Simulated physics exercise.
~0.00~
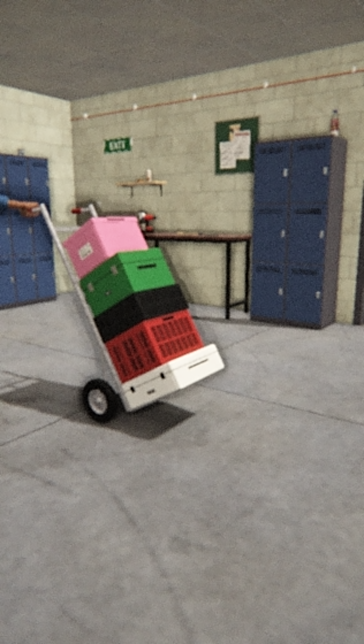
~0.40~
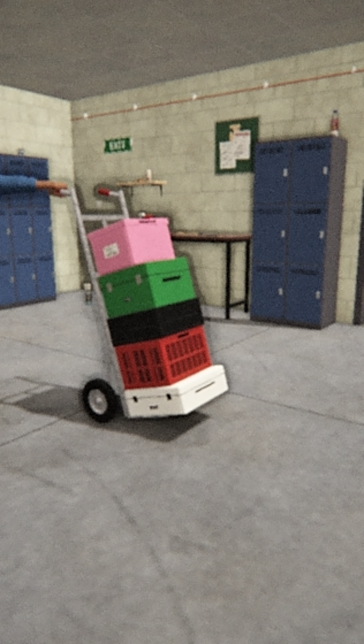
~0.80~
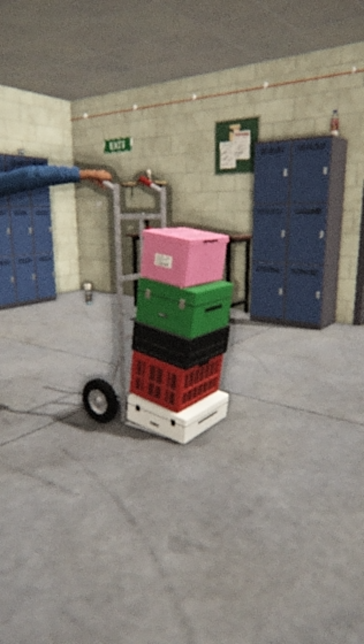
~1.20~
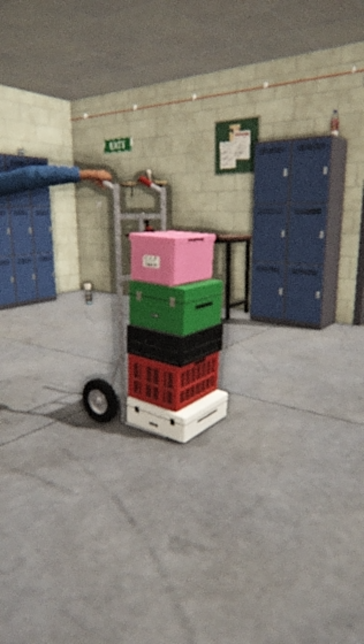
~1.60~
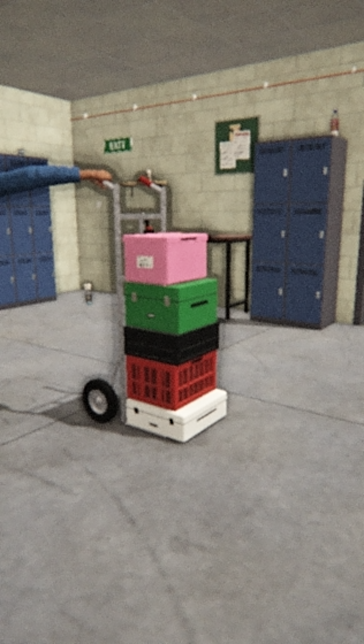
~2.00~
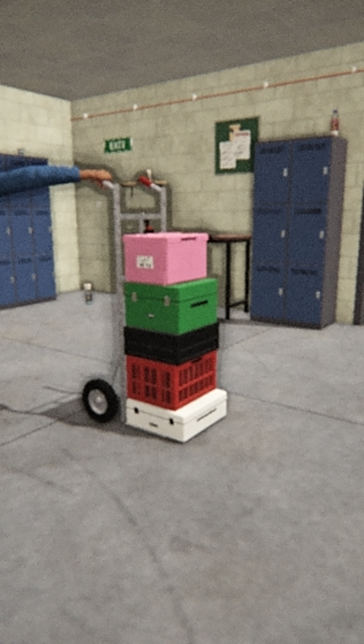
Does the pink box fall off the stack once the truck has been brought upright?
No, it leans forward for a moment and then settles back, and it is still sitting on top of the green box at the end.
